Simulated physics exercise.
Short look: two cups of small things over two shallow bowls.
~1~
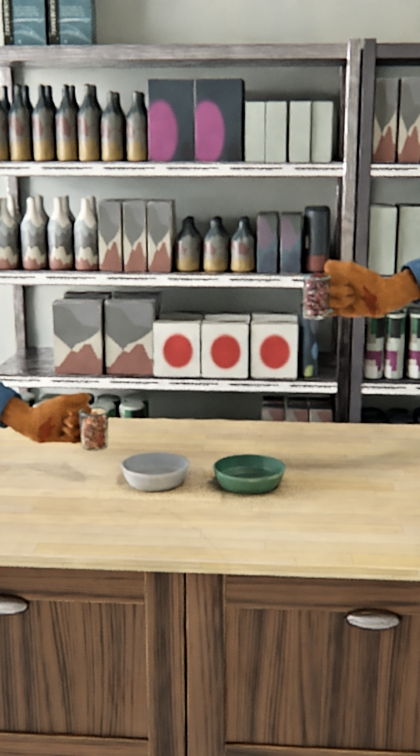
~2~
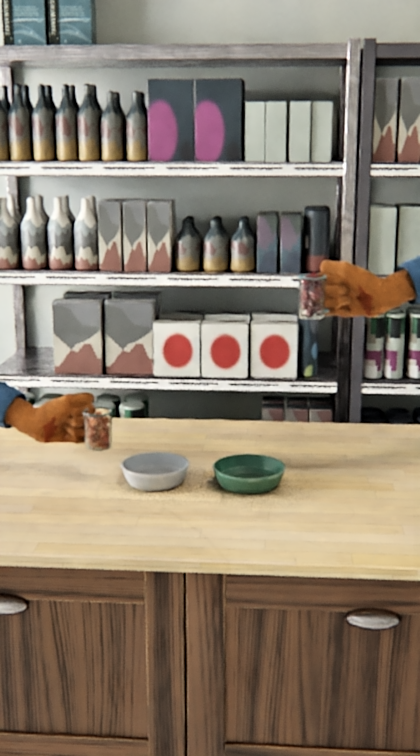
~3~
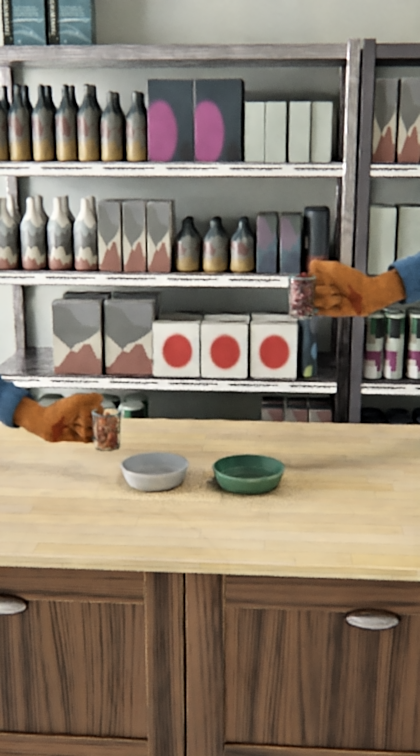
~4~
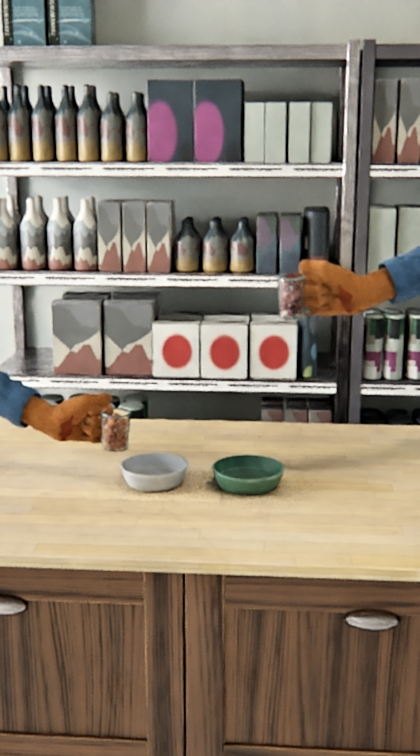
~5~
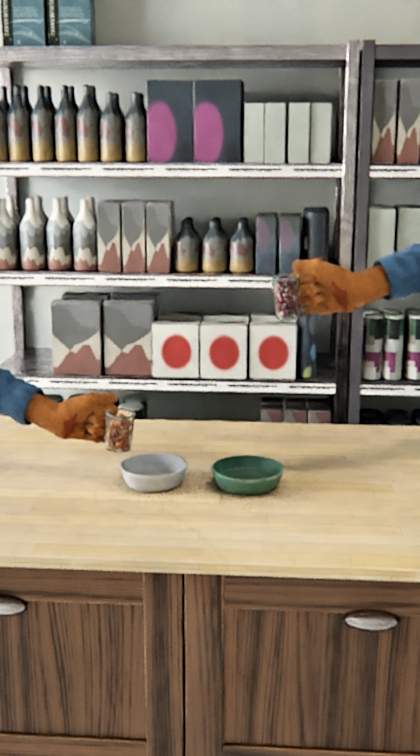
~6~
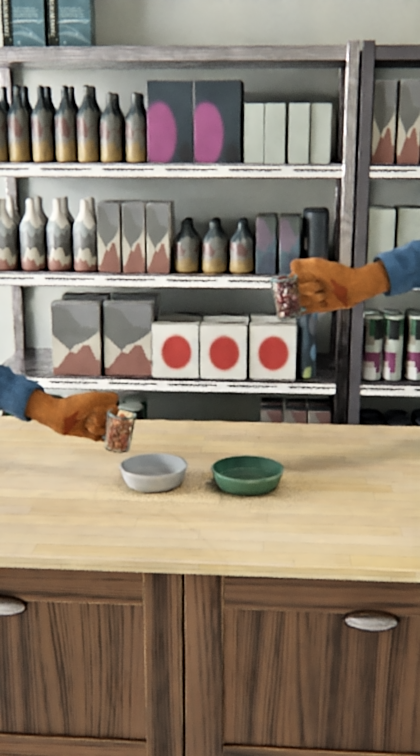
Two gloved hands moved small clear cups of reddish bits inward over a wooden counter, the right one held higher, then tilted them slightly near two empty bowls, one grey and one green.
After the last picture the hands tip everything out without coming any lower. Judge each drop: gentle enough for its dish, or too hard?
Left - gentle enough, right - too hard.
Then, 0.53 s past the last view, left, all still in the cup; right, all still in the cup.
Then, 1.10 s past the last view, left, all still in the cup; right, all still in the cup.
Then, 1.78 s past the last view, left, all in the dish; right, about a quarter in the dish, a small part outside the dish, about two thirds in the air.
Finally, left, all in the dish, none outside the dish; right, about two thirds in the dish, about a third outside the dish.
